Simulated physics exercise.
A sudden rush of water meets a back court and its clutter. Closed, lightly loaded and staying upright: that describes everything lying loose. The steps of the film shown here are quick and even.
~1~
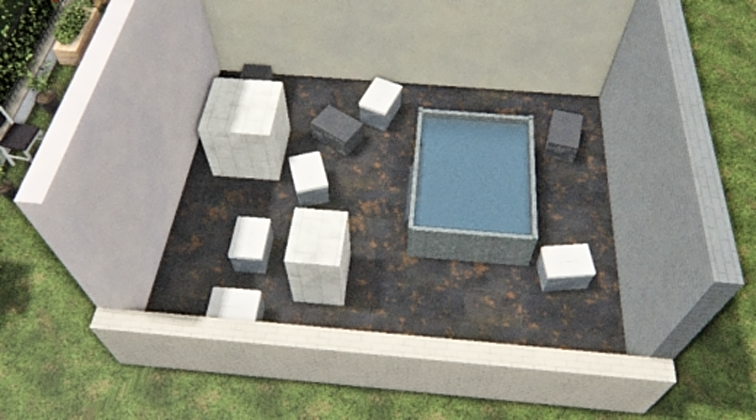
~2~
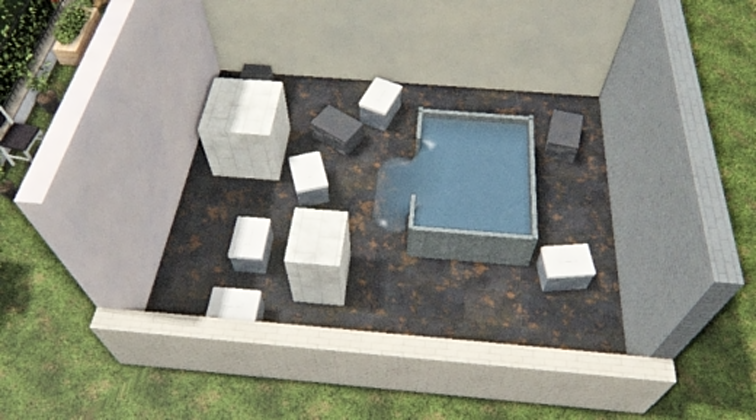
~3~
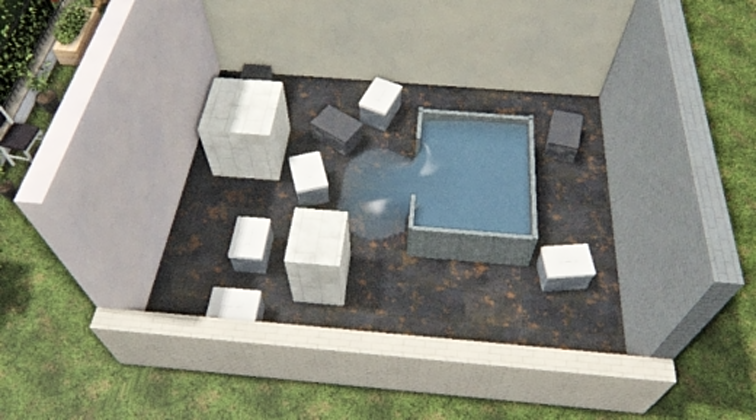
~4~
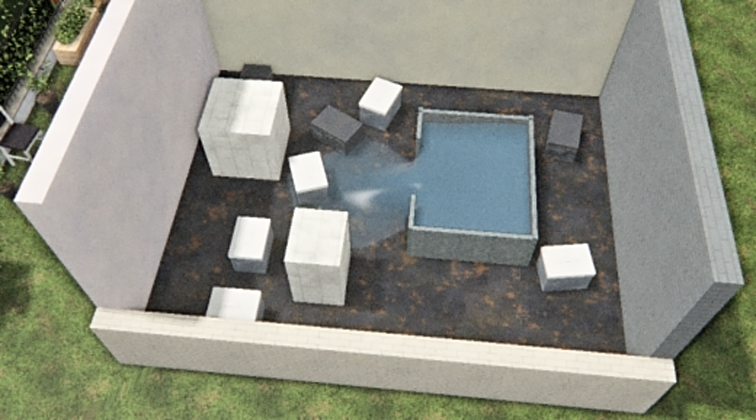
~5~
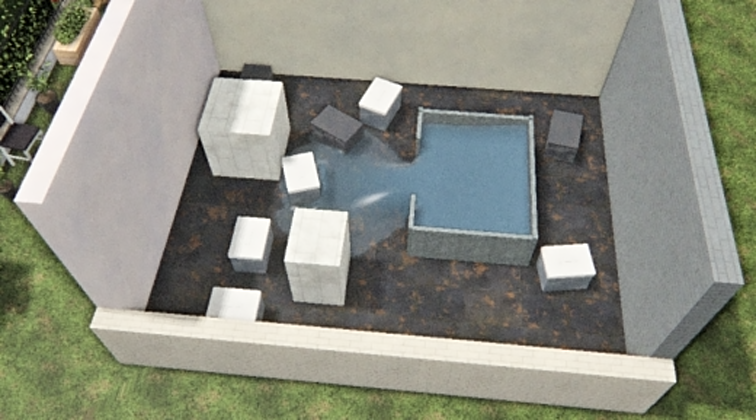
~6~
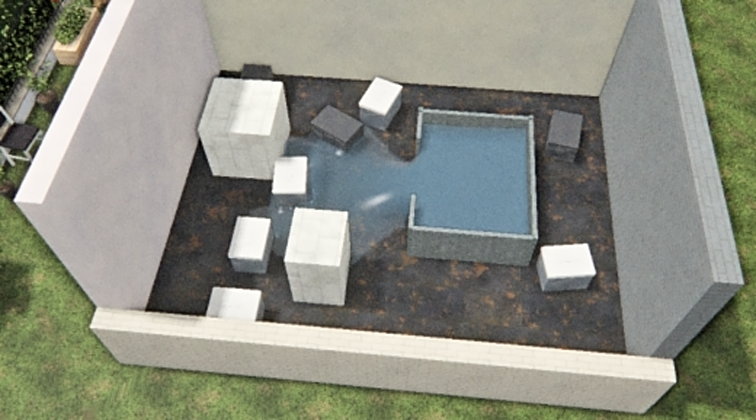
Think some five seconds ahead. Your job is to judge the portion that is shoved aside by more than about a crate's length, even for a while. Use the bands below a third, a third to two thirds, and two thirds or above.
It falls a third to two thirds.
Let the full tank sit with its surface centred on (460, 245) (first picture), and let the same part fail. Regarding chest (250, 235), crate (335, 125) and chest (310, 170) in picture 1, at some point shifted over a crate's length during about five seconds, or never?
Not far, Far enough, Far enough.
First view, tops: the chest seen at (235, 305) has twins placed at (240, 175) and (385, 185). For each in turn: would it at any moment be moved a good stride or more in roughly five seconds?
Answers in the order given: Went past the threshold, went past the threshold.
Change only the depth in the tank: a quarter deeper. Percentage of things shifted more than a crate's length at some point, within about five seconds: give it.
Roughly 40 per cent of them.
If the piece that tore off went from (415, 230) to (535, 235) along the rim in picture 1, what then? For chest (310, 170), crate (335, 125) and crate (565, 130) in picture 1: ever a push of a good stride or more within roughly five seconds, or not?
Lab note - in sequence: Never that far; never that far; made it that far.
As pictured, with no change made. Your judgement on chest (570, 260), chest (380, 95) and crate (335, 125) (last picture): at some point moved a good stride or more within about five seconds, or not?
Tally in given order: Less than that / less than that / the full distance.
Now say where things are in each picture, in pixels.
The first frame shows a chest at (308, 171), on the bottom; a crate at (337, 123) rests on the ground; 0 of 8 have shifted.
The second frame shows a chest at (308, 171) rests on the ground; a crate at (337, 123) rests on the ground; 0 of 8 have shifted.
The third frame shows a chest at (308, 171) rests on the ground; a crate at (337, 123) rests on the ground; 0 of 8 have shifted.
The fourth frame shows a chest at (308, 171), on the bottom; a crate at (337, 123) rests on the ground; 0 of 8 have shifted.
The fifth frame shows a chest at (300, 171) rests on the ground, close to its start; a crate at (337, 123), on the bottom; 1 of 8 have shifted.
The sixth frame shows a chest at (290, 174), on the bottom, close to its start; a crate at (337, 123) rests on the ground; 1 of 8 have shifted.
A moment on, 1 of 8 are well off their spots; 0 afloat.
Next, 3 of 8 are well off their spots; 2 afloat.
Later, 3 of 8 are well off their spots; 3 afloat.
In the end, 2 of 8 are well off their spots, and 3 have been at some point; 3 afloat.
